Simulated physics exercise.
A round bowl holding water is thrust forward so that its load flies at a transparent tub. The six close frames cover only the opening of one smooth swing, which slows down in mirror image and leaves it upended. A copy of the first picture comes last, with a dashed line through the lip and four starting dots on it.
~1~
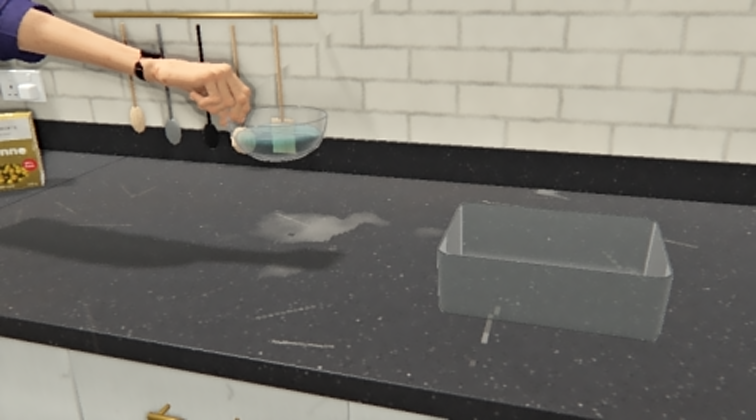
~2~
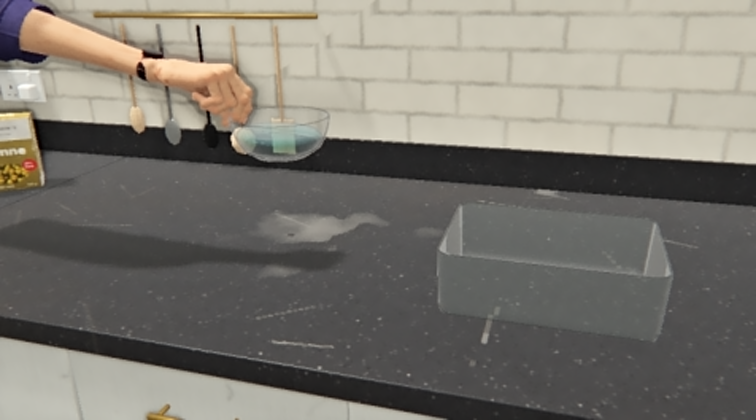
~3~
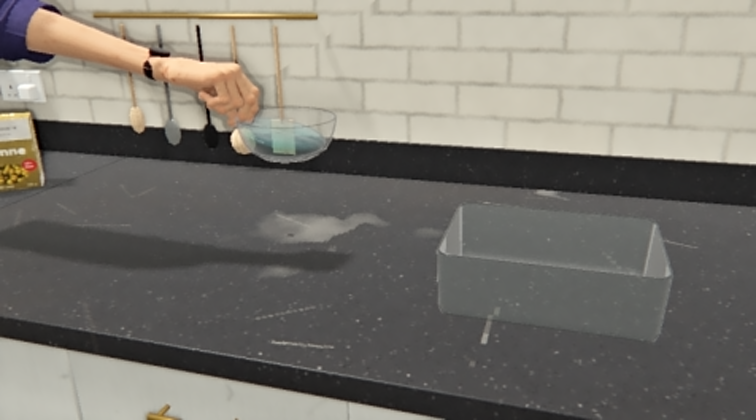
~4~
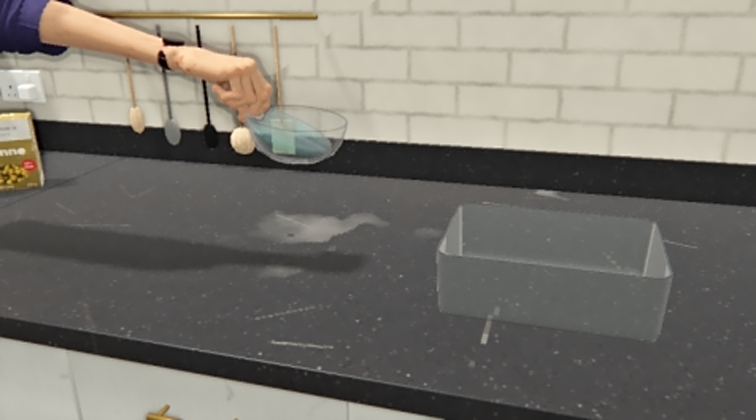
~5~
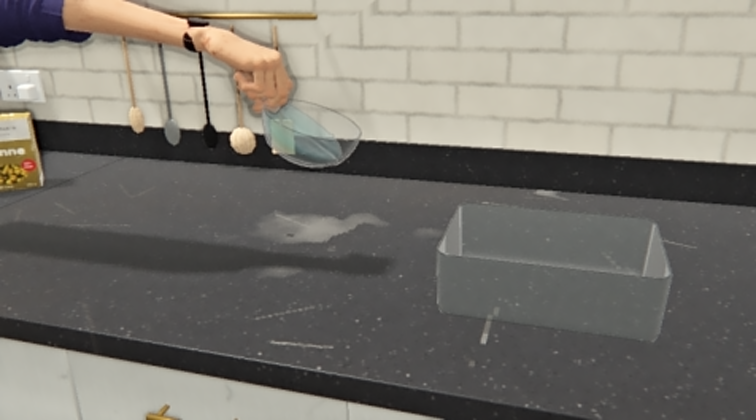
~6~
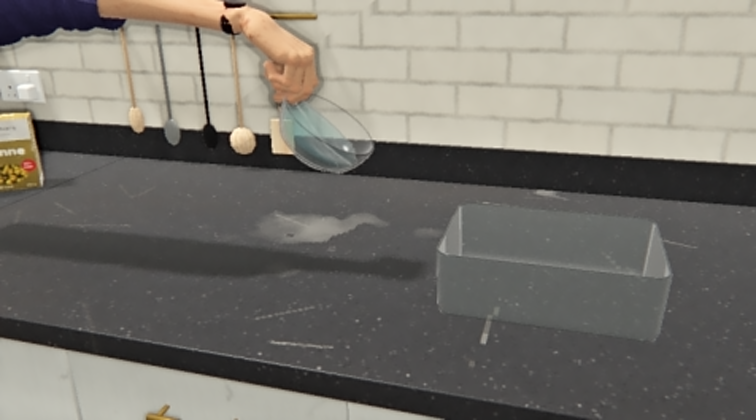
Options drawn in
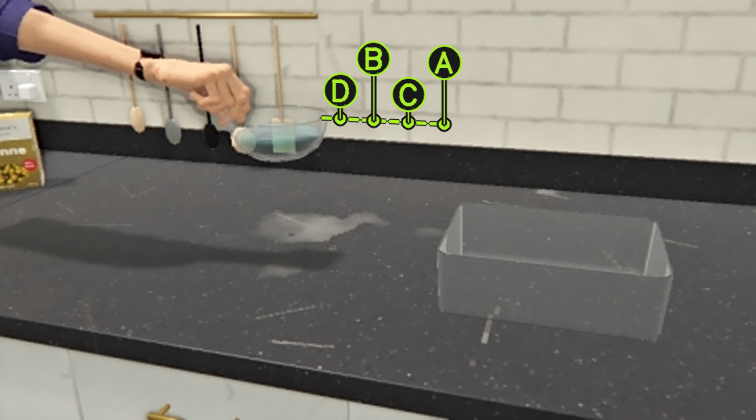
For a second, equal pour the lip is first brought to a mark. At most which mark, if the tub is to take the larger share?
The answer is place D.
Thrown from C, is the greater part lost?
No, not at all.
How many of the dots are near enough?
All of them.
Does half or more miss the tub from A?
No.
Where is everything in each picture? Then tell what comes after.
Upright, lip at (322, 117); tub from (439, 309) to (659, 339); nothing has left yet.
Upright, lip at (324, 118); nothing has left yet.
Upright, lip at (331, 119); nothing has left yet.
Tipped about 7°, lip at (343, 125); nothing has left yet.
Tipped about 19°, lip at (357, 137); water is over the rim, down to (276, 103).
Tipped about 34°, lip at (370, 151); nothing has left yet.
On the marked copy, A at (444, 124); B at (373, 120); C at (408, 122); D at (340, 118).
If A is chosen, about 90 % lands in the tub, 8 % falls short.
If B is chosen, about 86 % lands in the tub, 4 % falls short and 11 % goes beside or beyond.
If C is chosen, about 82 % lands in the tub, 6 % falls short and 12 % goes beside or beyond.
If D is chosen, about 68 % lands in the tub, 24 % falls short and 8 % goes beside or beyond.
